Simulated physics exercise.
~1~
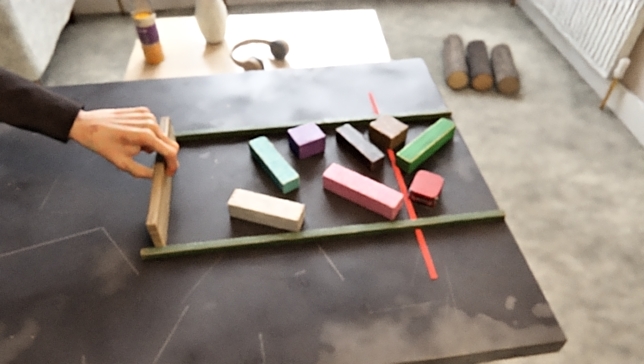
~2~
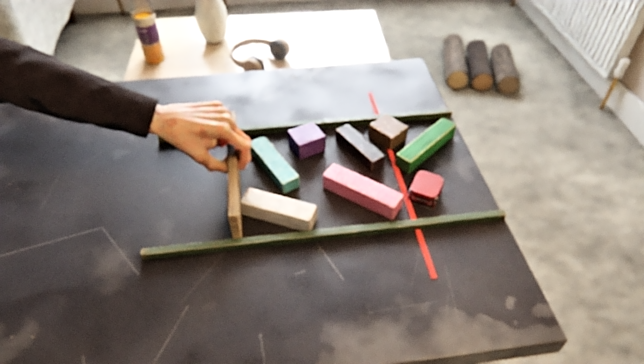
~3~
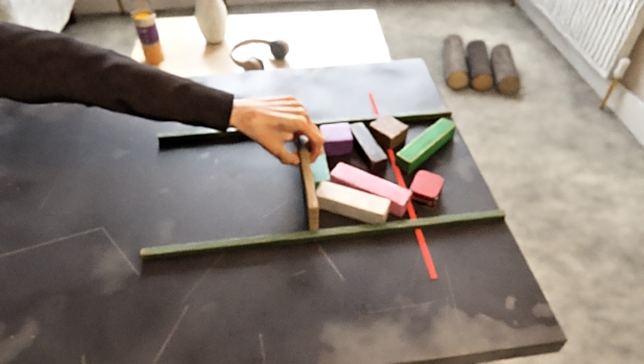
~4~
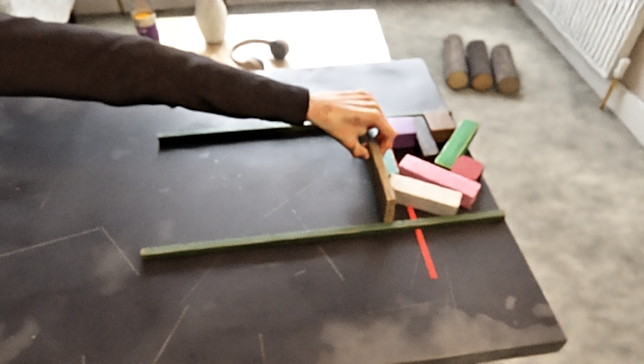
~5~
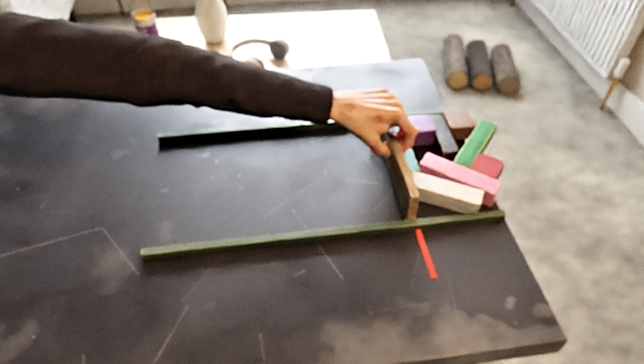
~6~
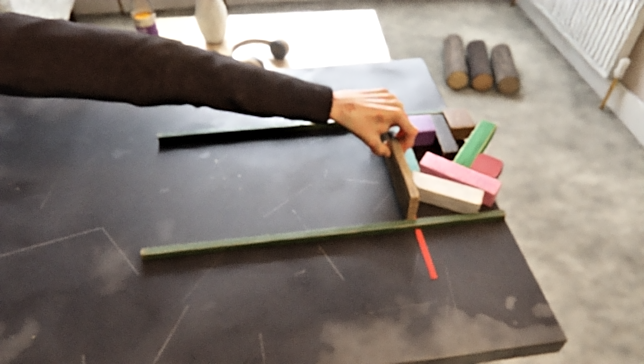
A hand slid an upright wooden board to the right between two green rails on a dark table, gathering scattered colourful blocks and pushing them past a red strip, then stopped with them bunched near the table's edge, none having fallen off.
